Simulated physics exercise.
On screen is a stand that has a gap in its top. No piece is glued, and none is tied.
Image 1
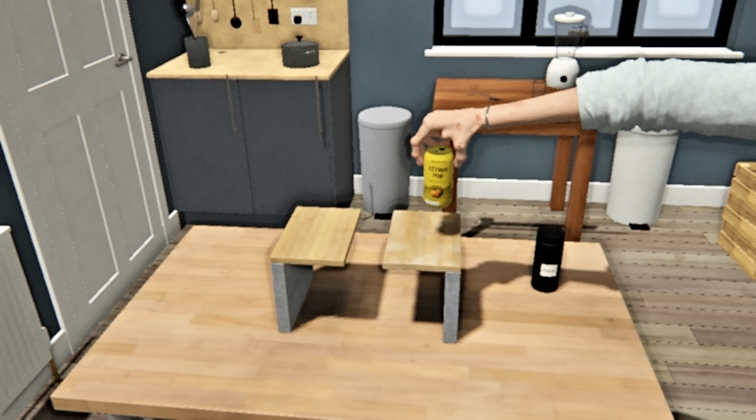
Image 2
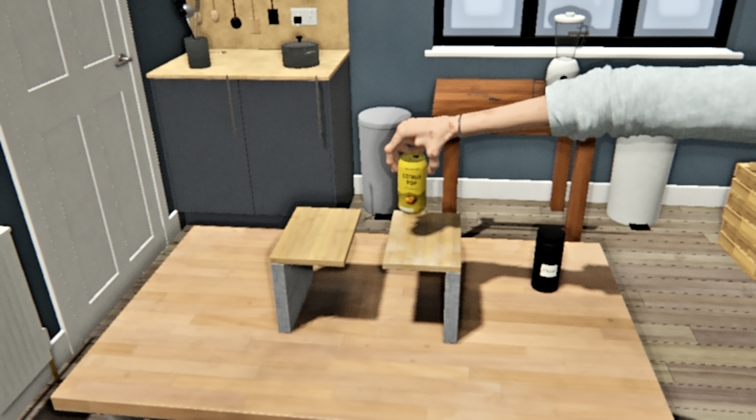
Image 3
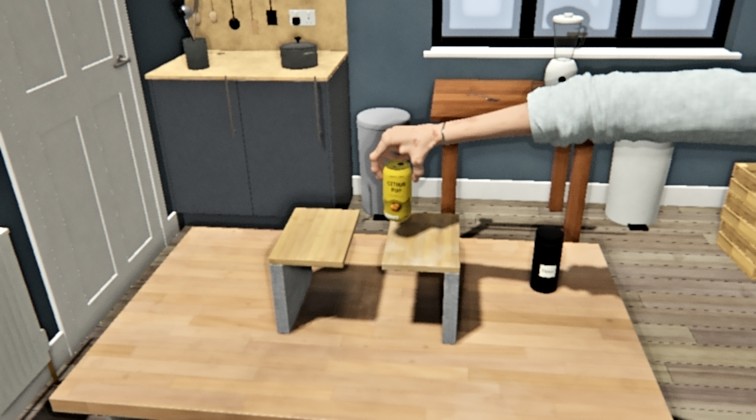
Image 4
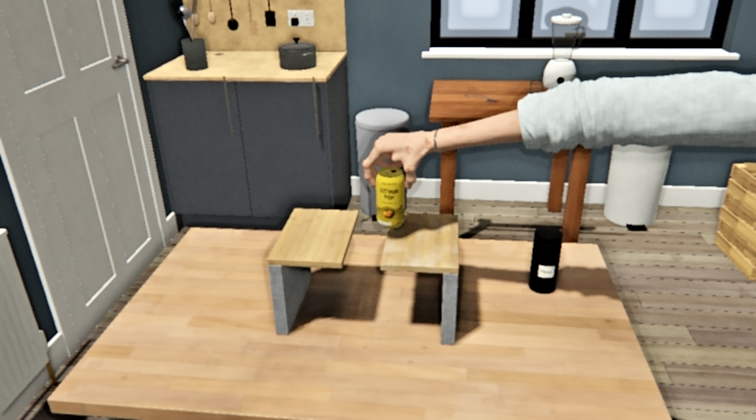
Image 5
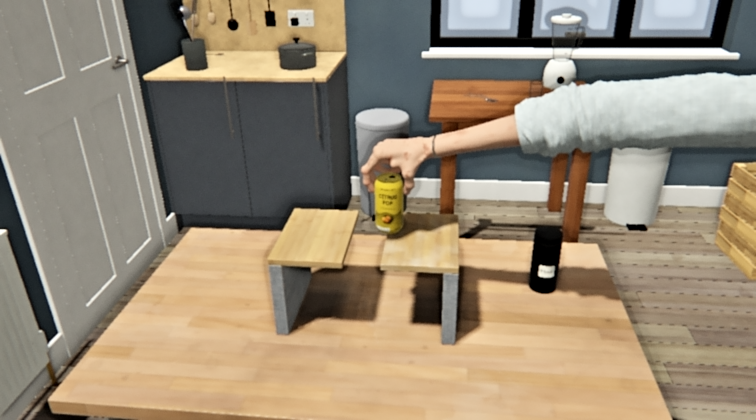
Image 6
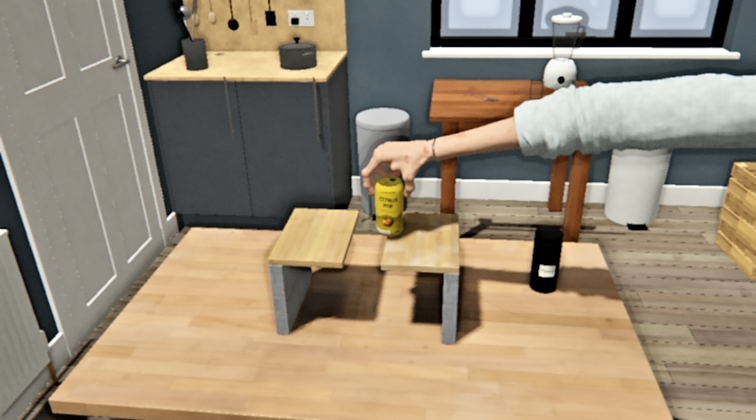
A hand carrying a yellow can leftward and lowering it over a gapped wooden-topped stand, a black jar standing at right.
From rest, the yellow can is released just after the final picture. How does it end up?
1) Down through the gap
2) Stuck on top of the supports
Option 2: Stuck on top of the supports.
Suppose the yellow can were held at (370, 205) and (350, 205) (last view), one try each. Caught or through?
Try one: It slips past. Try two: It gets jammed.
Then, 0.20 s on from there, no change.
Then, 0.30 s on from there, yellow can resting near (390, 211).
In the end, both unmoved. At the end, from the last picture's camera, yellow can near (390, 211). The can is caught.
